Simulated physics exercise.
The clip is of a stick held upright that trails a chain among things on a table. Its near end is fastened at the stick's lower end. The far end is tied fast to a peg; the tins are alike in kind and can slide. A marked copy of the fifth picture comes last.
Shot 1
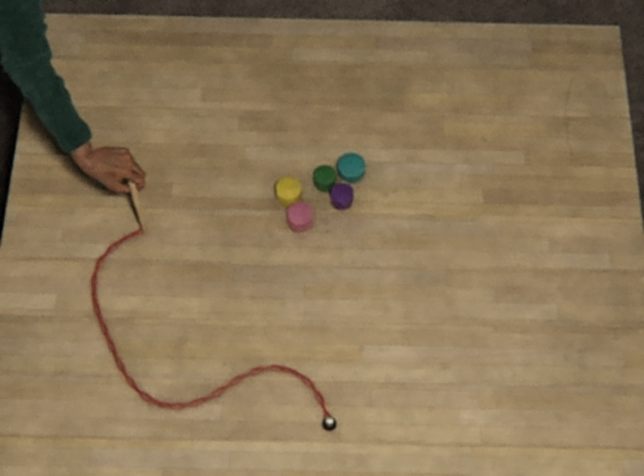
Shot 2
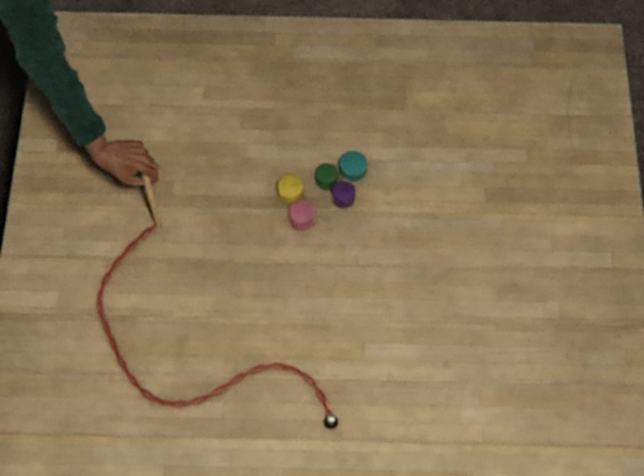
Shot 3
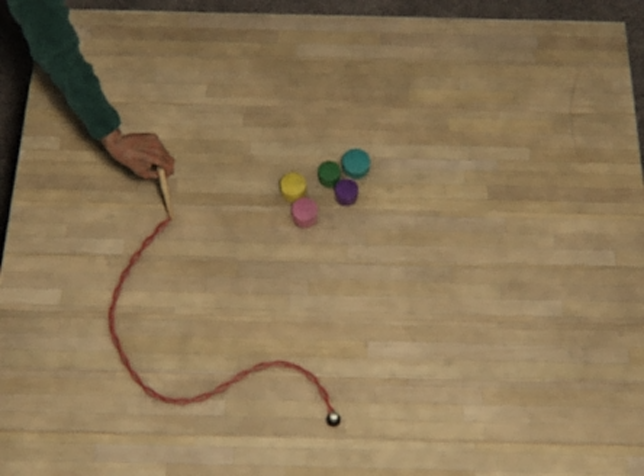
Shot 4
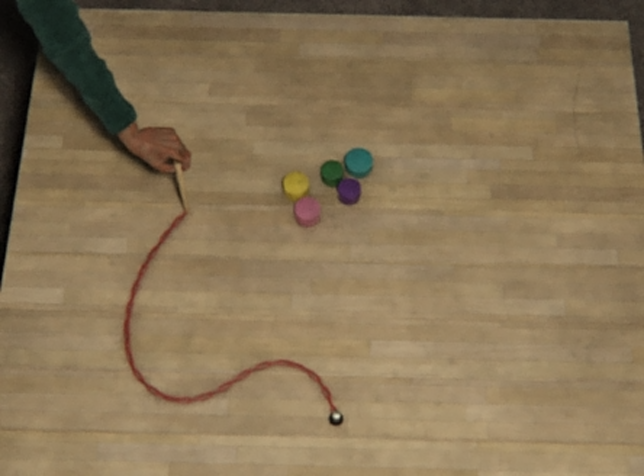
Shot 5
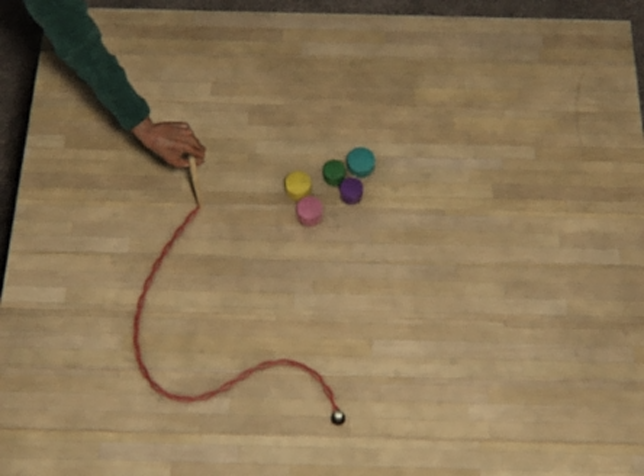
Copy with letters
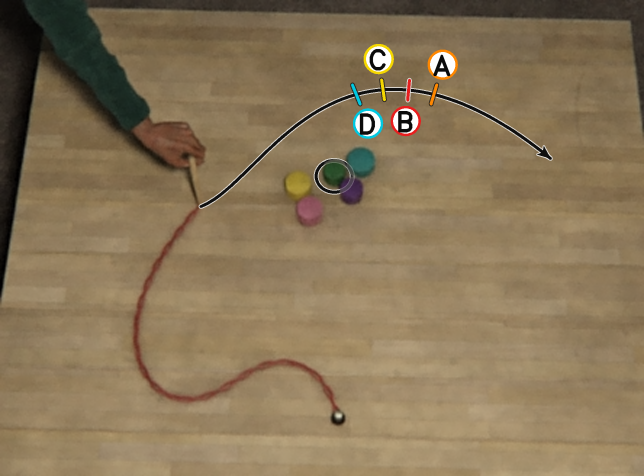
At the start, a hand at the upper left holds a stick with a red cord-like chain curving from its tip to a small peg, near five colourful tins. The hand moves the stick steadily right and slightly upward, drawing the chain's upper part along, while the tins stay clustered together.
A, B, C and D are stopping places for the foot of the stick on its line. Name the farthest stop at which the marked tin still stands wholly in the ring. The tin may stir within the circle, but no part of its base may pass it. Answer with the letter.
No farther than A.
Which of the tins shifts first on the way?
The yellow one.
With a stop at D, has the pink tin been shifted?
No.
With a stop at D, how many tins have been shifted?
By then, none.
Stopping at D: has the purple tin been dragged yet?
By then, no.
On the copy, A at (434, 94); B at (409, 90); C at (383, 90); D at (356, 94); the ring at (334, 176); the route from (201, 207) via (363, 93) to (551, 158).
On A. First, foot of the stick (274, 145); green tin (334, 173).
Then, foot of the stick (353, 96); green tin (334, 173).
Finally, foot of the stick (434, 95); green tin (335, 173); yellow tin (324, 192); pink tin (313, 212); the green tin is still in its ring.
By contrast, B is safe but short; C is safe but short; D is safe but short.
